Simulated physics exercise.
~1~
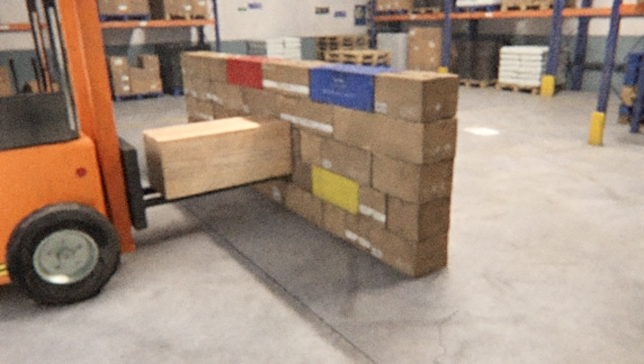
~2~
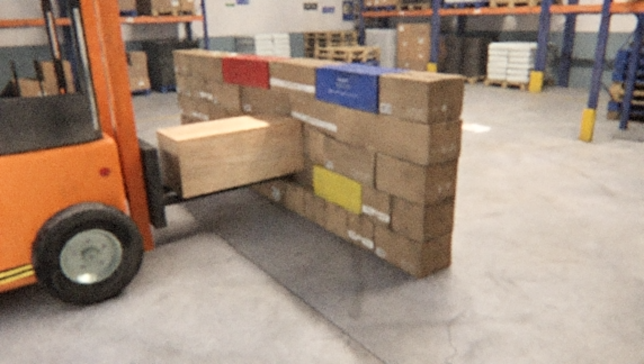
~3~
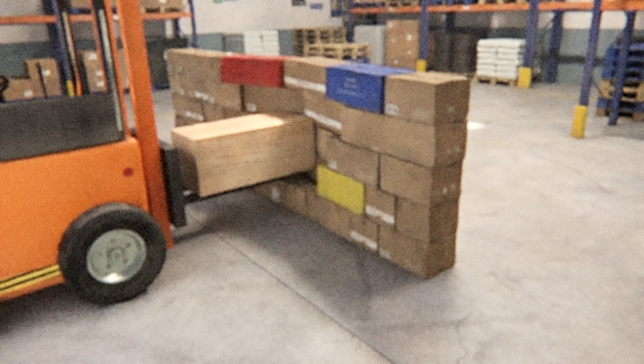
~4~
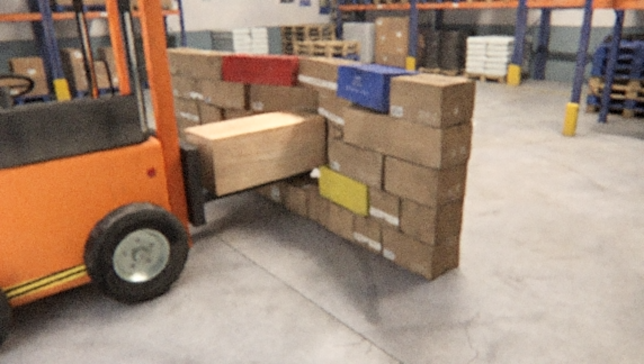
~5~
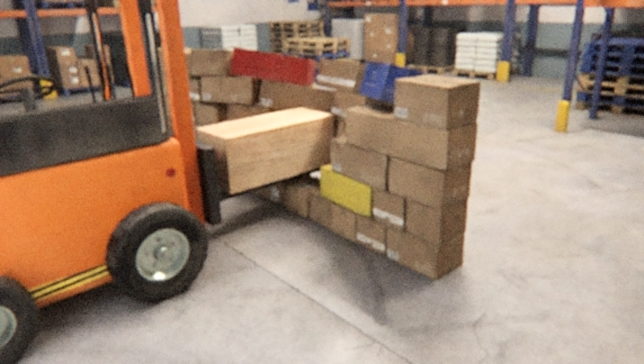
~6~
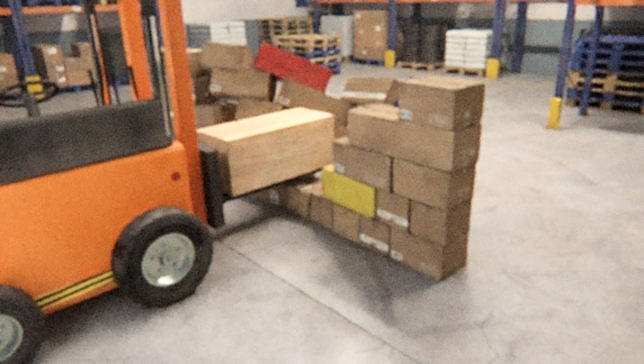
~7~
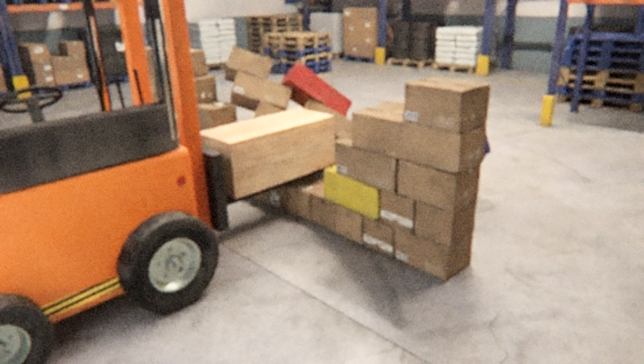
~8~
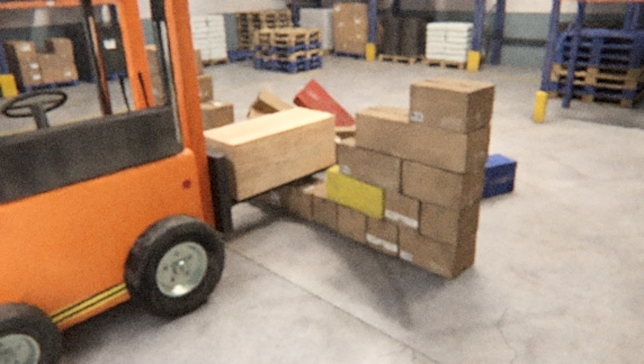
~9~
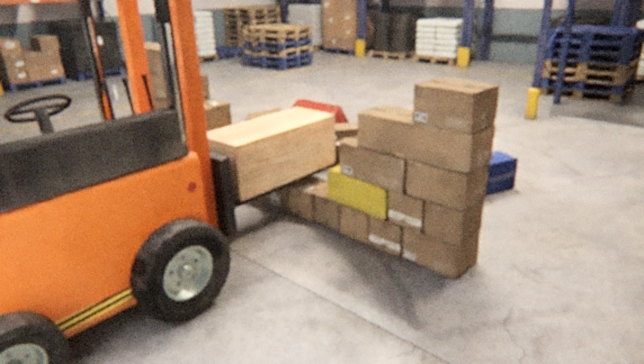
In a warehouse, a forklift pushes a crate into stacked cartons, toppling the wall's upper middle.
